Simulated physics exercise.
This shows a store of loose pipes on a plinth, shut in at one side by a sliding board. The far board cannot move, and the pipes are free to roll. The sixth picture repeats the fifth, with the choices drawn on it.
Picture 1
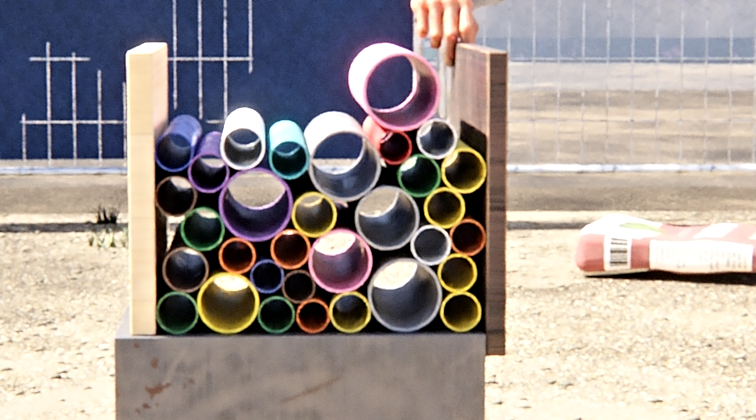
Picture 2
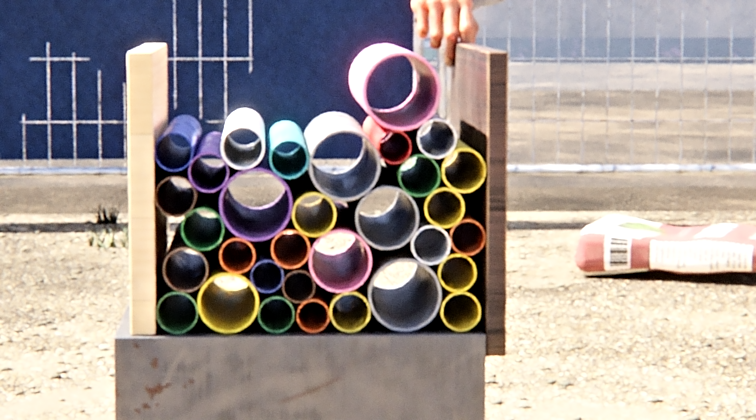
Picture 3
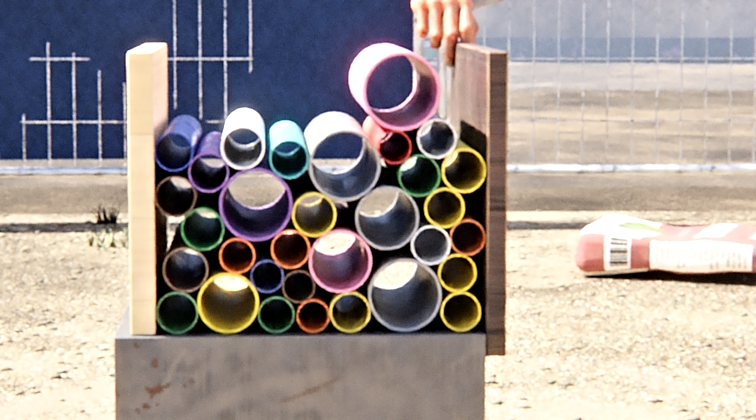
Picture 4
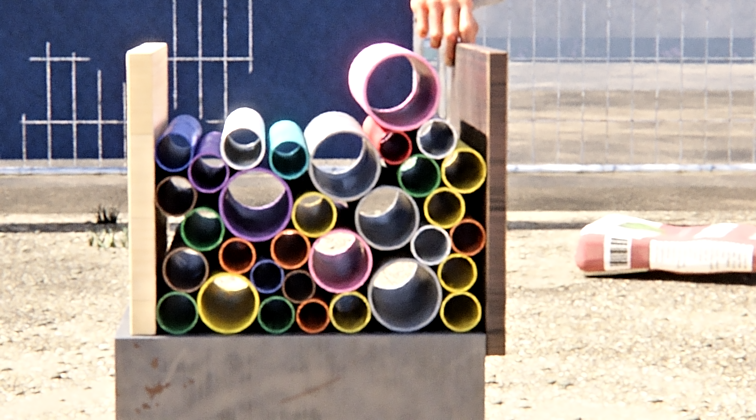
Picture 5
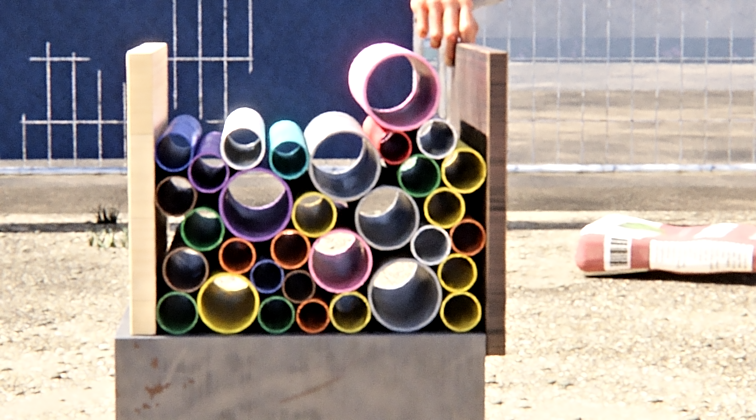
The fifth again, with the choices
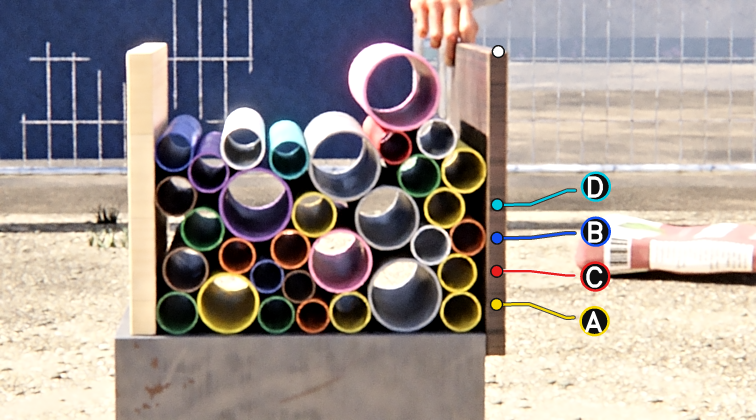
On a plinth outdoors, loose pipes of many colours and sizes lie stacked between two upright boards, with a large pink one on top. A hand stays at the top of the right board, and nothing visibly moves.
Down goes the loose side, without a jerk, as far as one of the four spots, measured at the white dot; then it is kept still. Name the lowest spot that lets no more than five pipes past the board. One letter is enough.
The last mark within the limit is B.
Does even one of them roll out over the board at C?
At C: Yes.
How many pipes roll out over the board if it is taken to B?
With B, three.
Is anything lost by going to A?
Yes, at A.
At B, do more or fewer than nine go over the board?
At B, fewer than nine.
On the marked copy, A at (496, 304); B at (497, 238); C at (497, 271); D at (497, 205); the white dot at (498, 52).
Following B. Soon after the start, top of the board (487, 136).
Later, top of the board (486, 230).
In the end, top of the board (486, 237), three out over the board.
As for the rest, A more than five out over the board; C more than five out over the board; D none out over the board.
